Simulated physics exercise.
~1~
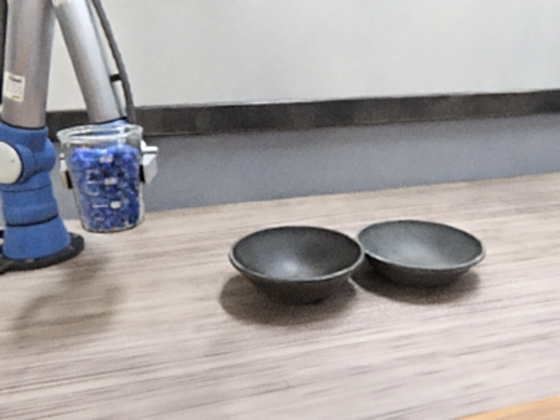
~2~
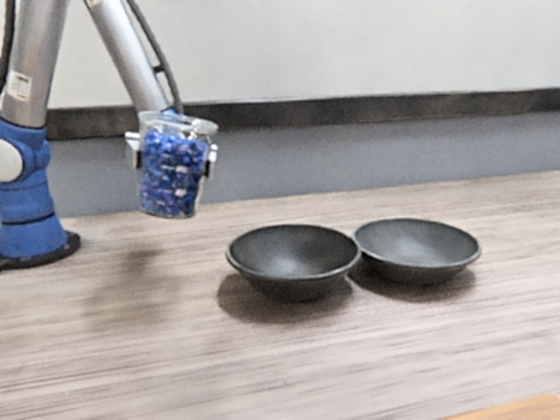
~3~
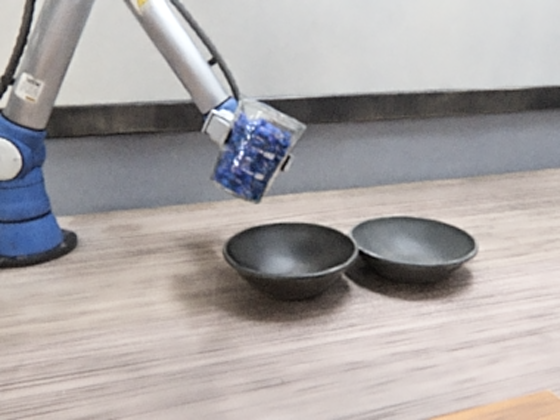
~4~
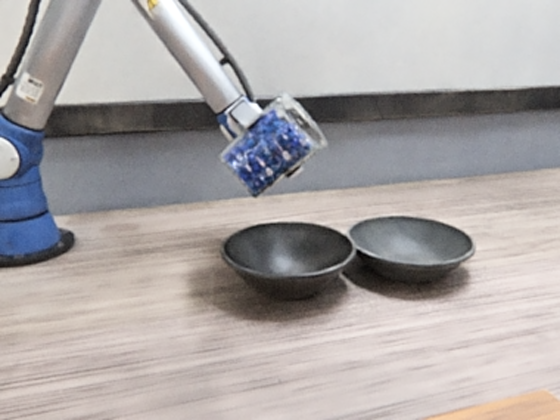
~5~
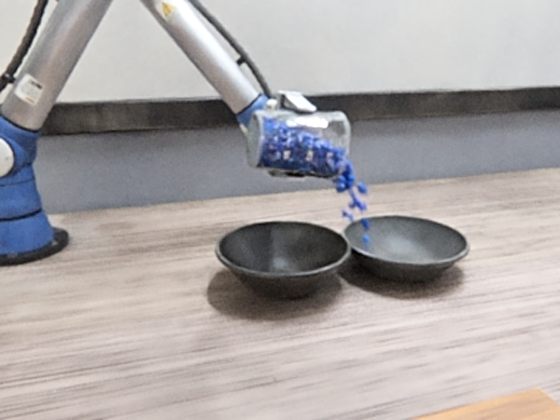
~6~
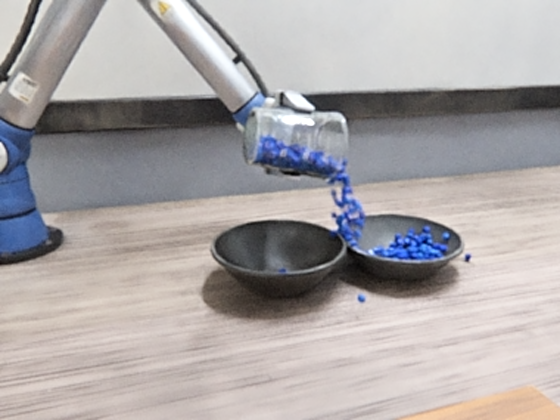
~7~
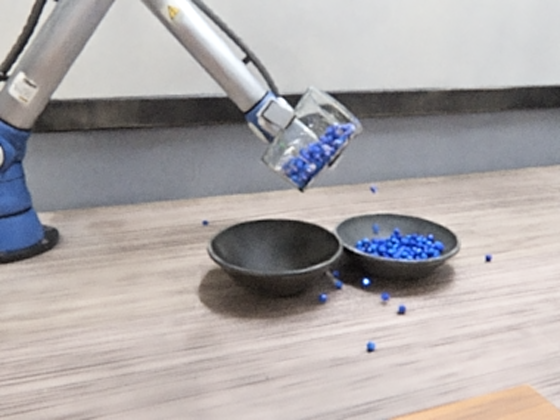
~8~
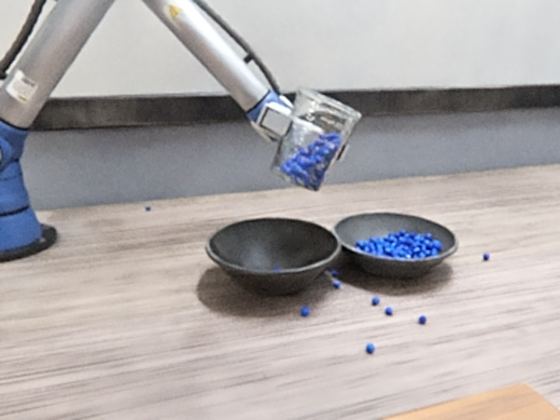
On a wood-grain table, a robot arm carried a clear beaker of blue beads to the right and tipped it, pouring many into the farther of two dark bowls while a few scattered on the table, then tilted it back with some still inside.
